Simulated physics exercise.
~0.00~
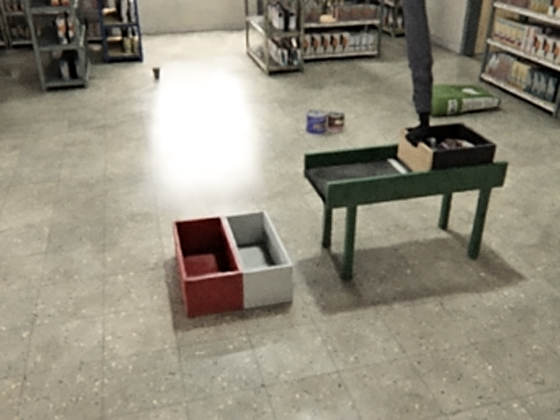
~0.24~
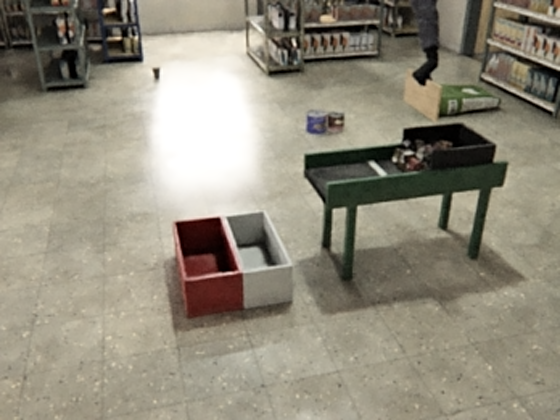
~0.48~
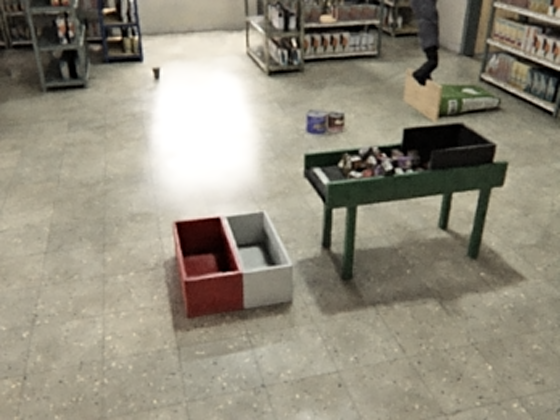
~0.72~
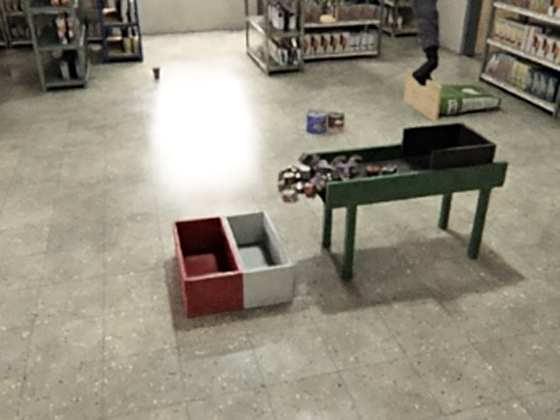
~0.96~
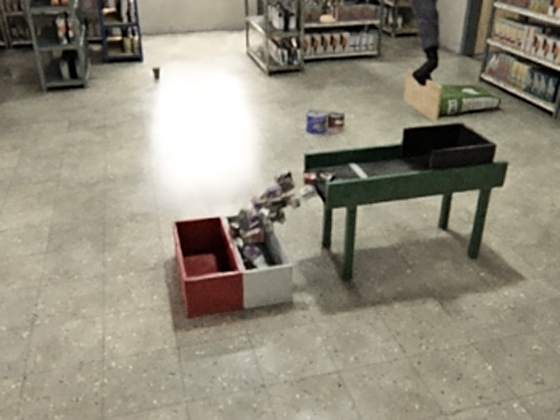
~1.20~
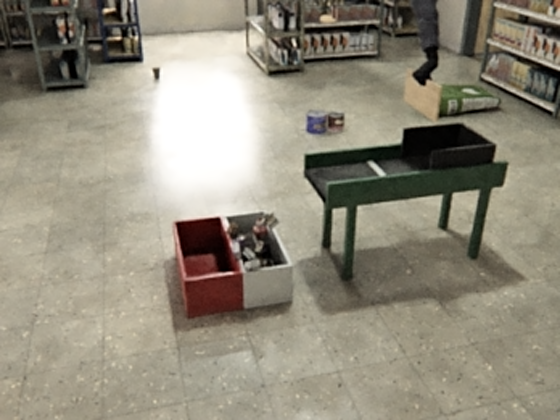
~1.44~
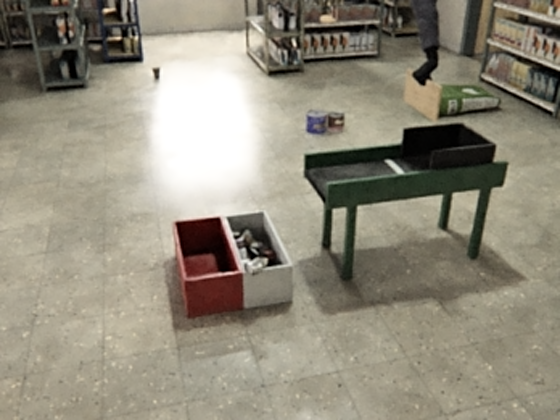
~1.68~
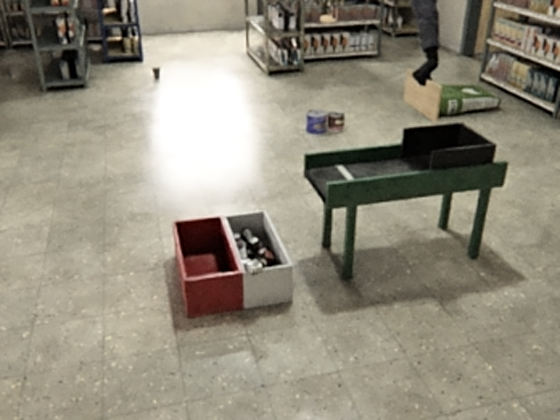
A pile of small cartons in a black pen slid left along the green-sided belt once the gate lifted, then spilled off the end in a tumbling stream and dropped into the white tote, where nearly all of them settled beside the red one.
